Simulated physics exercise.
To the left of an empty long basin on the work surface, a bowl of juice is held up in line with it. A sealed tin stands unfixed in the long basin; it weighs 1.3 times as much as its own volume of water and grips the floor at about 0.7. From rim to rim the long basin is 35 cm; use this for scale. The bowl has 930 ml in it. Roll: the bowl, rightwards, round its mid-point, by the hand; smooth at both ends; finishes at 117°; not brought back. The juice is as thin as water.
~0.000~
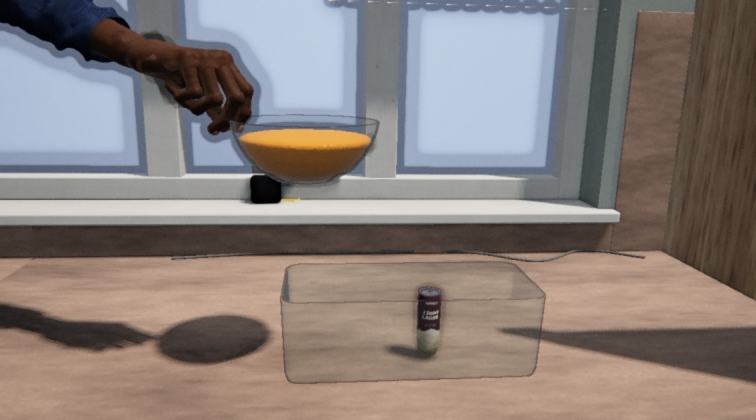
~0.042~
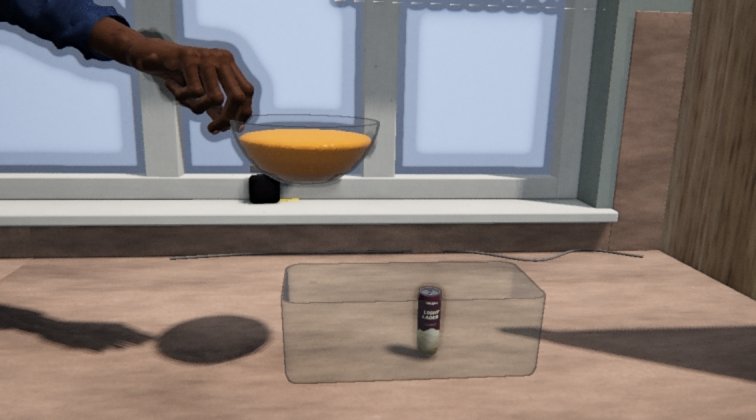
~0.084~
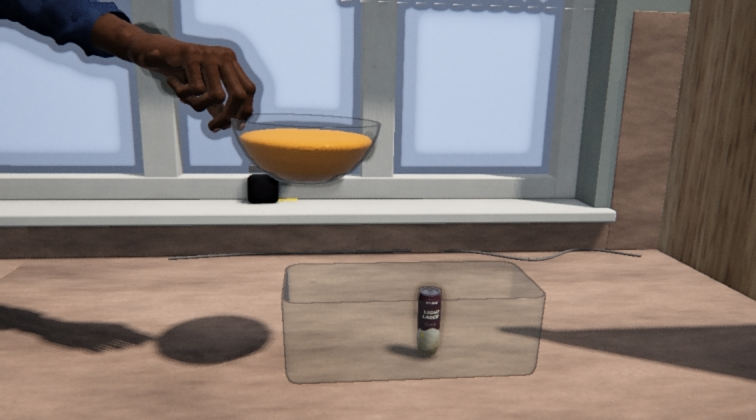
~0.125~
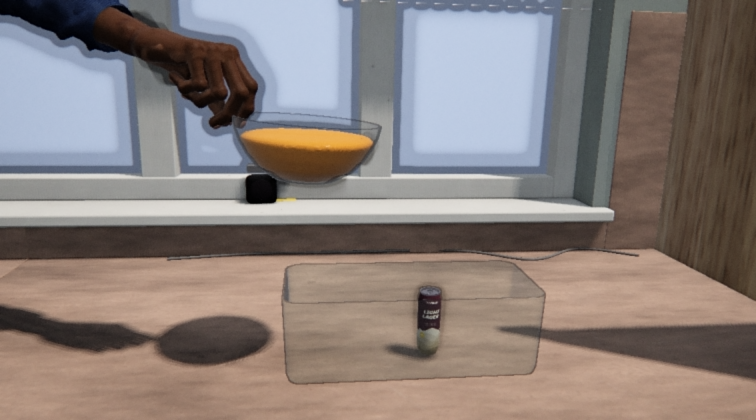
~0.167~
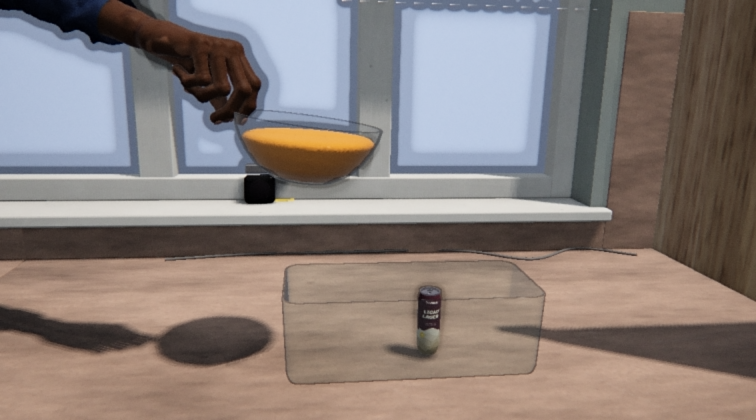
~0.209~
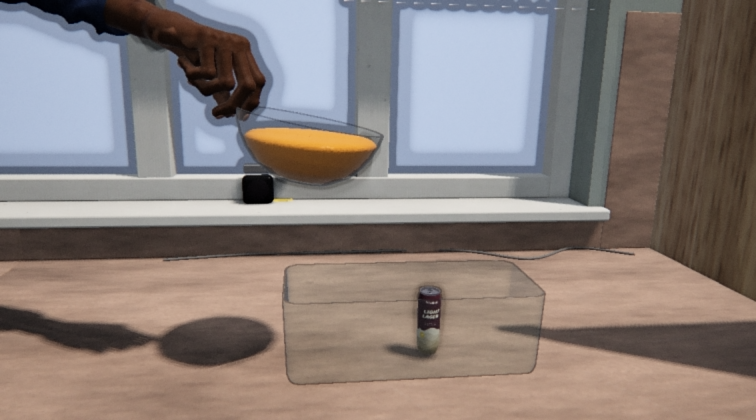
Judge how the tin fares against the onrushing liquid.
My bet is it will last.
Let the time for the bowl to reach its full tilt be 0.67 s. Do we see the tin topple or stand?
Then the tin tumbles.
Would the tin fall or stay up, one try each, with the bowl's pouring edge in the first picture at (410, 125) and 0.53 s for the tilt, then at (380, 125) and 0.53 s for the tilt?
In the first try it remains standing; in the second it comes down.
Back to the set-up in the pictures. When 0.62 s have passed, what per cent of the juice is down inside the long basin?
The basin holds roughly 18 in a hundred parts at that moment.
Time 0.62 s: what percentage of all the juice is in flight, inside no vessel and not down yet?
Near 50 per cent at that time.
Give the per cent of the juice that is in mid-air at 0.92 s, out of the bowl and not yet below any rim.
About 2 % of the total.
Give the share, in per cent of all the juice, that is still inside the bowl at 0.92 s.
Around 0 in a hundred.
Then, 0.62 s in, the tilt is 72° and 31 per cent is still to pour; the tin stands where it began.
Then, 0.92 s in, the tilt is 111° and 0 per cent is still to pour; the tin stands where it began.
Then, 1.23 s in, the tilt is 117° and 0 per cent is still to pour; the tin stands where it began.
Then, 1.57 s in, the tilt is 117° and 0 per cent is still to pour; the tin stands where it began.
Finally, the tin stands where it began.
